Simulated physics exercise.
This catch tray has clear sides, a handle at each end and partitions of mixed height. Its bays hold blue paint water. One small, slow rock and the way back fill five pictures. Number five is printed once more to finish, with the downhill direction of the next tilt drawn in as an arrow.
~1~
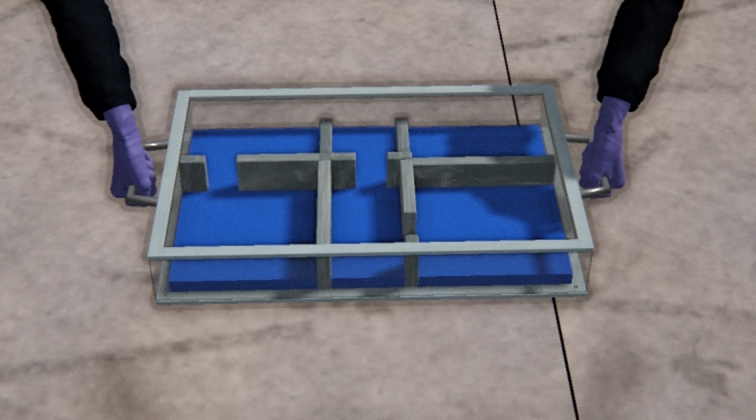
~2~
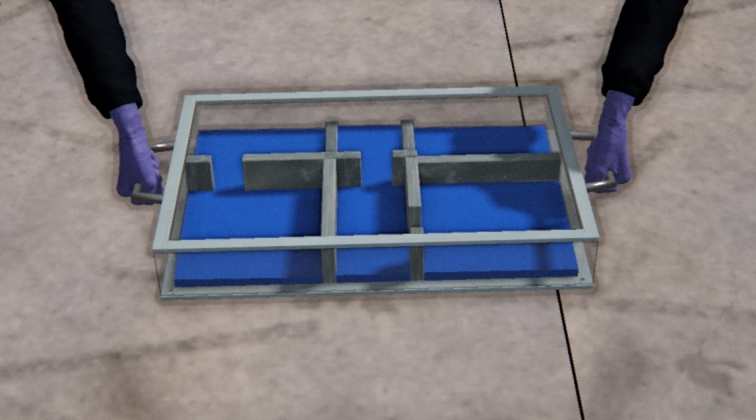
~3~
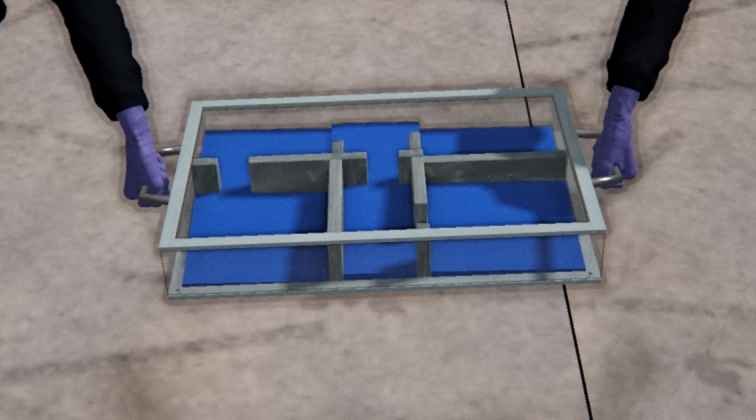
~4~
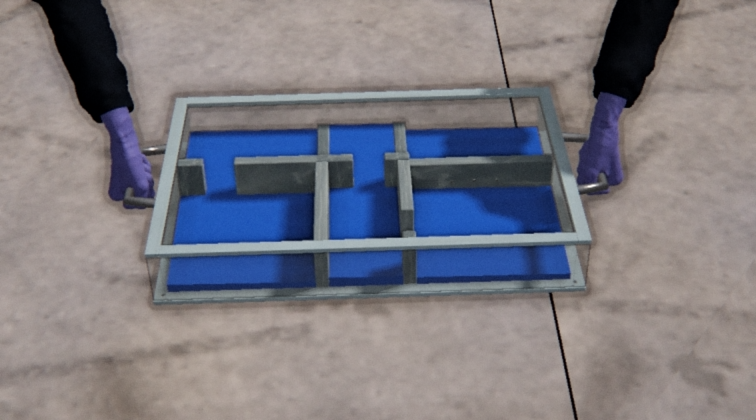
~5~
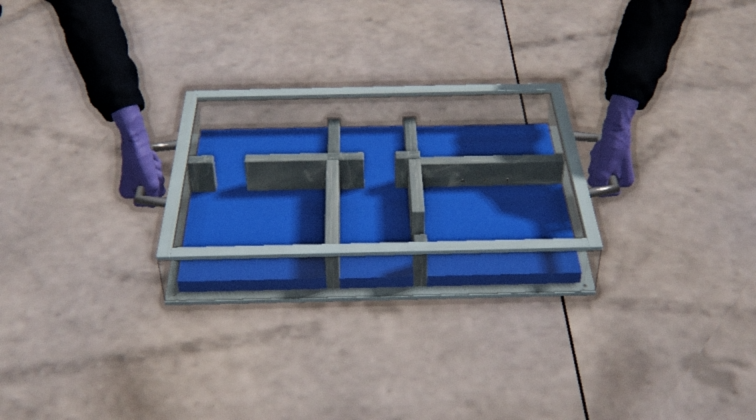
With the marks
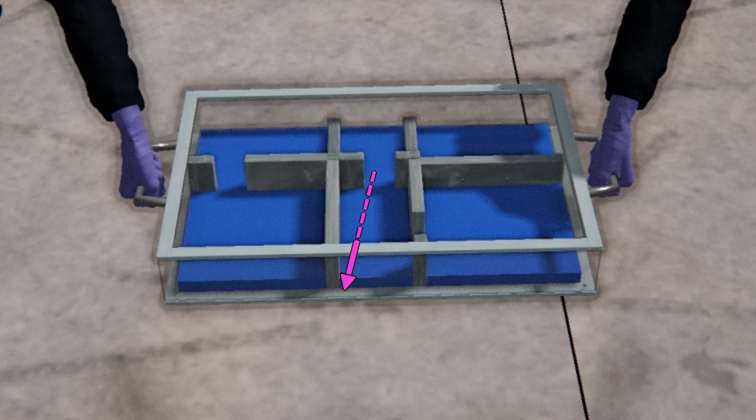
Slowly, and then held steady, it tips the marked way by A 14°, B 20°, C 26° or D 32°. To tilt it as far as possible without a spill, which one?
Go for B.
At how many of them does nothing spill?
Two of the four.
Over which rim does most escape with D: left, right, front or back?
The front rim.
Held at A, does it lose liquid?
No.
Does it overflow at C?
Yes, it does.
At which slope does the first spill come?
C it is.
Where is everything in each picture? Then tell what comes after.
In the first frame, the tray is level; deepest in the back middle bay, at (365, 155), shallowest in the back right.
In the second frame, tipped about 3° down to the back; no wall is crossed.
In the third frame, tipped about 5° down to the back; liquid runs over two walls.
In the fourth frame, tipped about 3° down to the back; no wall is crossed.
In the fifth frame, the tray is level; deepest in the front left bay, at (259, 231), shallowest in the back right.
The arrow ends at (346, 284).
With A, nothing spills; the front left bay holds the most.
With B, nothing spills; the front left bay holds the most.
With C, about 6 % goes over the rim.
With D, about 30 % goes over the rim.
